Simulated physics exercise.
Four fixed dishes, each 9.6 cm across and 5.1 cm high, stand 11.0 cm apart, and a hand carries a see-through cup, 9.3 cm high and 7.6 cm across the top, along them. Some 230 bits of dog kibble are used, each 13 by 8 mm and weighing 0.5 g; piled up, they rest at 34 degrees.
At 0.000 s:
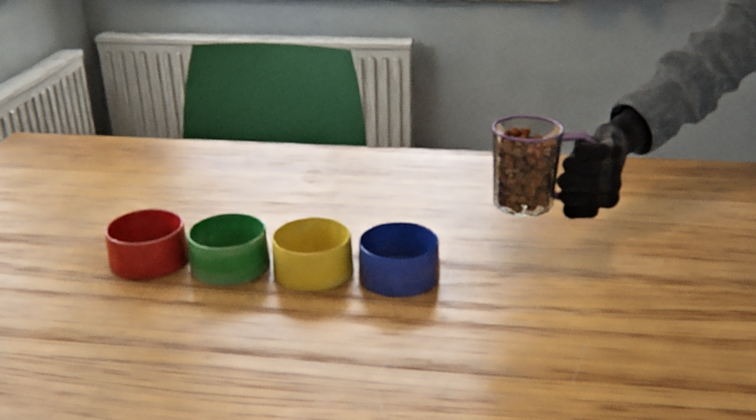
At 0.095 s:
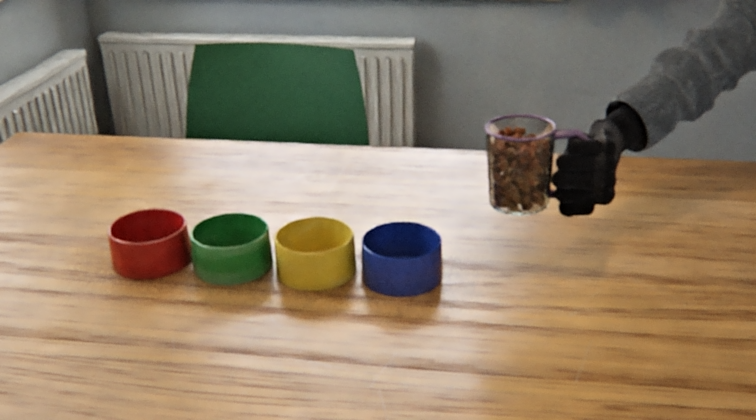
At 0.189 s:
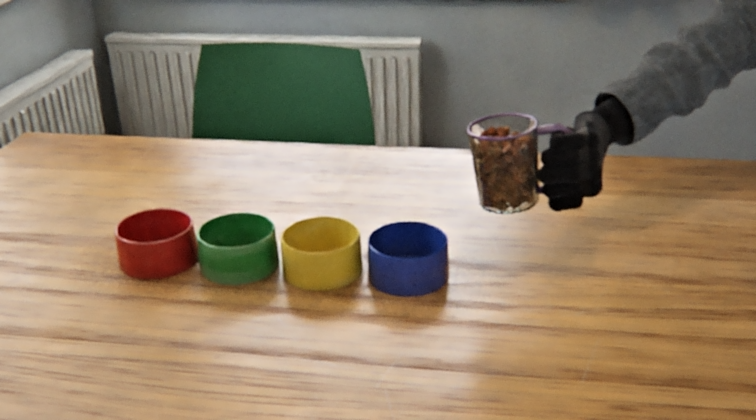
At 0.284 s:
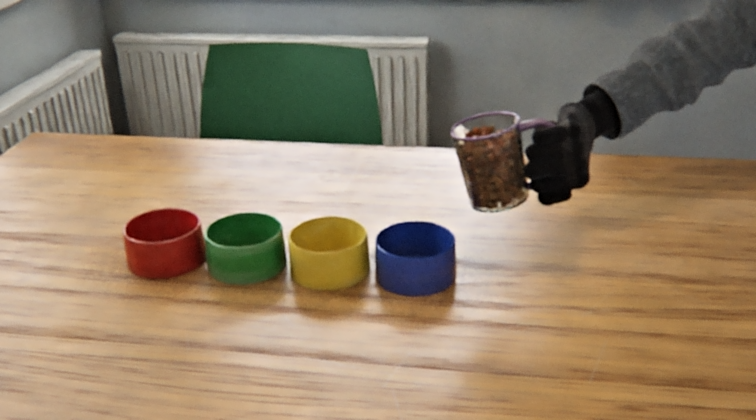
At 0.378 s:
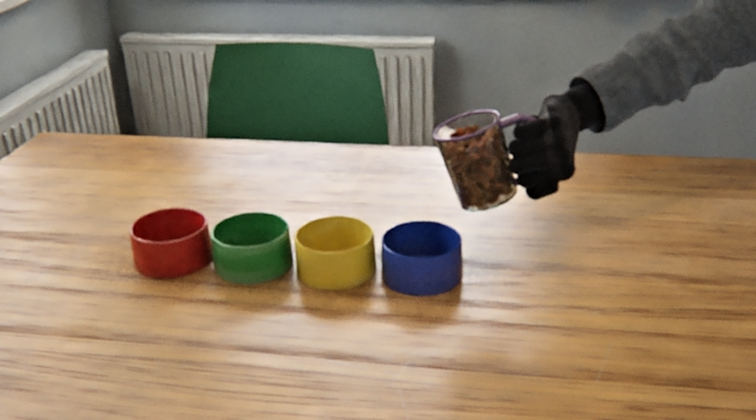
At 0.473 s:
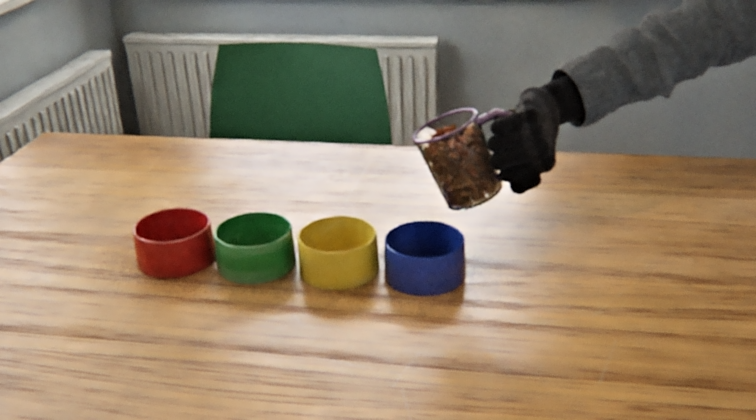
A black-gloved hand holds a see-through cup of brown pieces upright above a wooden table, right of a row of red, green, yellow and blue dishes. It carries the cup left toward the blue dish, steadily tilting it leftward, while the dishes shift slightly right in view and the pieces stay inside.
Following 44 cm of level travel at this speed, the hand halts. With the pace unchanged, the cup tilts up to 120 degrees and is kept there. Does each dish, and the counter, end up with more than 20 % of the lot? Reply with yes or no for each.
Red: Yes, blue: No, green: No, yellow: No, counter: No.
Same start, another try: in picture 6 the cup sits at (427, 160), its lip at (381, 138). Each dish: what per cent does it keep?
Dish by dish: Red 90 per cent, blue 0 per cent, green 0 per cent, yellow 0 per cent.
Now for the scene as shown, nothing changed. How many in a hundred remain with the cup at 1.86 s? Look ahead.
Some 85 per cent.
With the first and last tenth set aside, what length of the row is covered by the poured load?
It spans about 12 centimetres along the dishes.
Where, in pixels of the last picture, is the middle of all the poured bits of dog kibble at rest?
My guess is close to (167, 243).
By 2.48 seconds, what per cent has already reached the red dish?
It works out to some 75 per cent.
After 1.31 s, tilt 68 degrees; cup holds 100 %.
After 1.86 s, tilt 98 degrees; cup holds 85 %, red 10 %.
After 2.48 s, tilt 120 degrees; cup holds 10 %, red 75 %.
By 3.4 s all is still; red 85 %, blue 0 %, green 0 %, yellow 0 %, counter 15 %.
